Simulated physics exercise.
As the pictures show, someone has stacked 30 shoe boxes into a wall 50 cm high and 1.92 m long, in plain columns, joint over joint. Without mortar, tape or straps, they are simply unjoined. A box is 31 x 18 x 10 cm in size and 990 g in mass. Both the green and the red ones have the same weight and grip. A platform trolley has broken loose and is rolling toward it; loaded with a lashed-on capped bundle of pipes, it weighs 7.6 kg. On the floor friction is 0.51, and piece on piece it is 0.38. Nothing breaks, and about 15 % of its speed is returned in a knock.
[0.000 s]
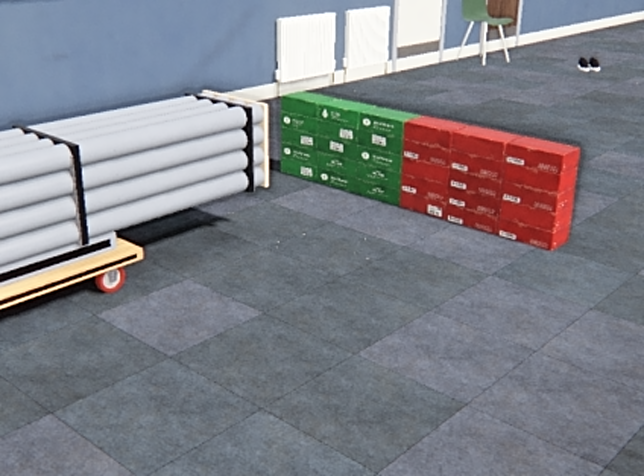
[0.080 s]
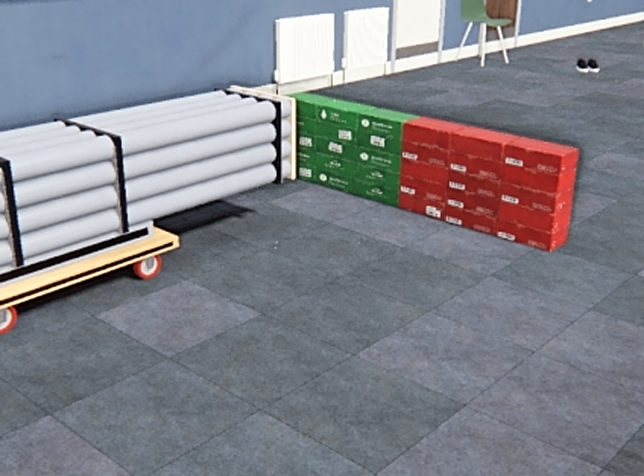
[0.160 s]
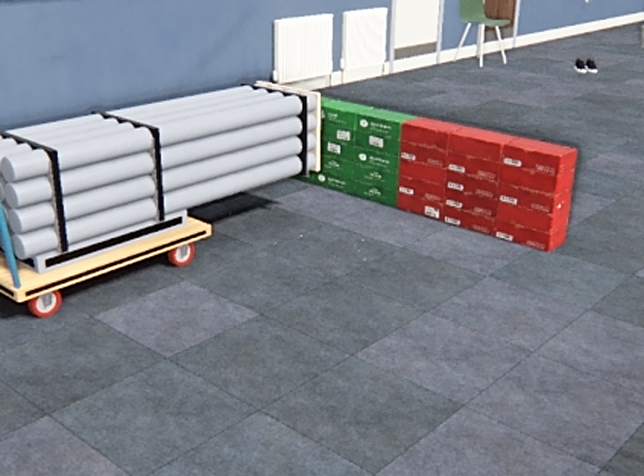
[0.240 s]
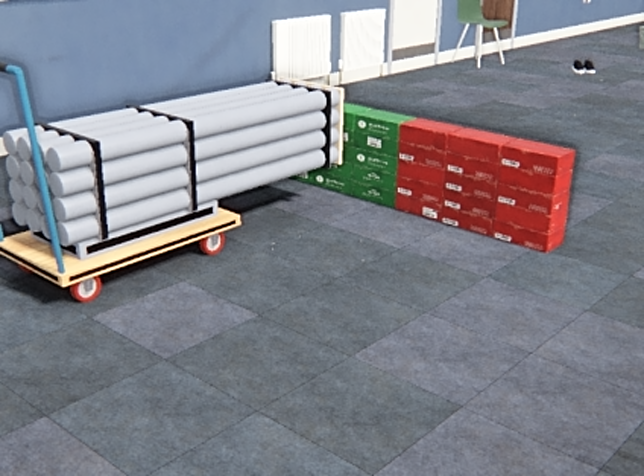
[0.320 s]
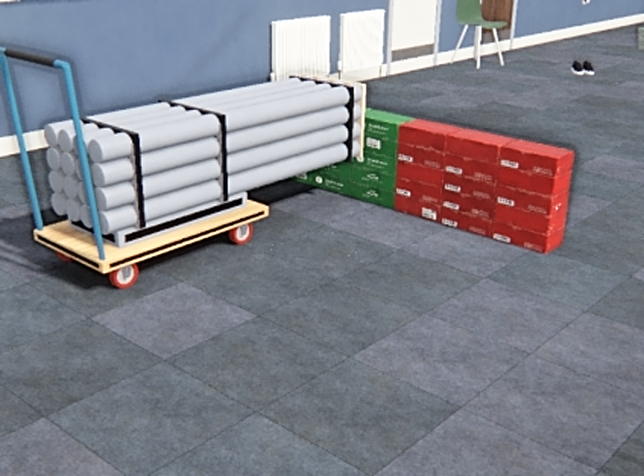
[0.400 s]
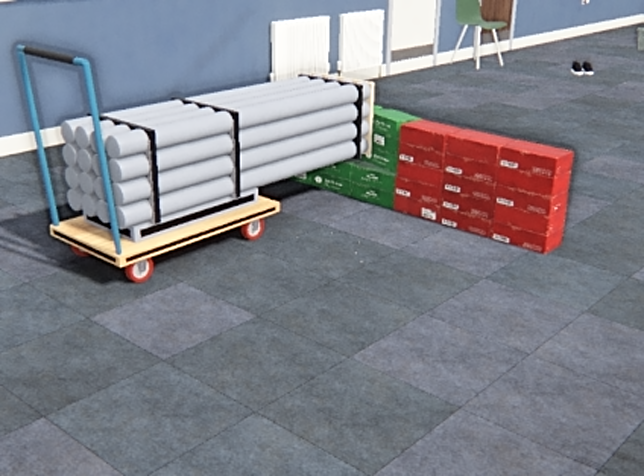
A platform trolley loaded with strapped grey pipes rolls right across a tiled floor and pushes into stacked green and red boxes.
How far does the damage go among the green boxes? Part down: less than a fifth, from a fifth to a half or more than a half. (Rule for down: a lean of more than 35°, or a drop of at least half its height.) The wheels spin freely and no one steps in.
Down count: Beyond fifty percent.
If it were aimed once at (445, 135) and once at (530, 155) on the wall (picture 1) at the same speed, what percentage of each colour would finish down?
You'd get red at 40 followed by 40, and green at 0 followed by 0 percent.
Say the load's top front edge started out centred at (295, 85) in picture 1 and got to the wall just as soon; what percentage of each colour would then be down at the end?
Red 0%, green 0%.
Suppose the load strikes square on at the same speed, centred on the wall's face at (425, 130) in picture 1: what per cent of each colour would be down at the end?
For red it's 40 per cent, for green 20 per cent.
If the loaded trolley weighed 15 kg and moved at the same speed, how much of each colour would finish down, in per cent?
Share down - red: 0; green: 70 (per cent).
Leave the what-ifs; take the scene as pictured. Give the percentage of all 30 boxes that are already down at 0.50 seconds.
By then, 0 per cent.
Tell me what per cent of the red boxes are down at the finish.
0 percent of the red ones.
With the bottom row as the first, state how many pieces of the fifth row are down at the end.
3 of them.
Around 0.50 s, load 20 cm past the wall's line, still rolling; none of the 15 green boxes down (0 of 30 in all colours); top green box tipped 22°, 37 mm lower; top red box displaced 11 mm.
Around 0.70 s, load 39 cm past the wall's line, still rolling; 9 of the 15 green boxes down (9 of 30 in all colours); top green box tipped 74°, 35 cm lower; top red box displaced 11 mm.
Around 1.40 s, load 90 cm past the wall's line, still rolling; 9 of the 15 green boxes down (9 of 30 in all colours); top green box 40 cm lower; top red box displaced 11 mm.
Finally (2.9 s), load 91 cm past the wall's line, stopped; 9 of the 15 green boxes down (9 of 30 in all colours); top green box 40 cm lower; top red box displaced 11 mm. That is 60 per cent. Seen by the last camera, middles, top green box near (468, 147), top red box near (432, 136).
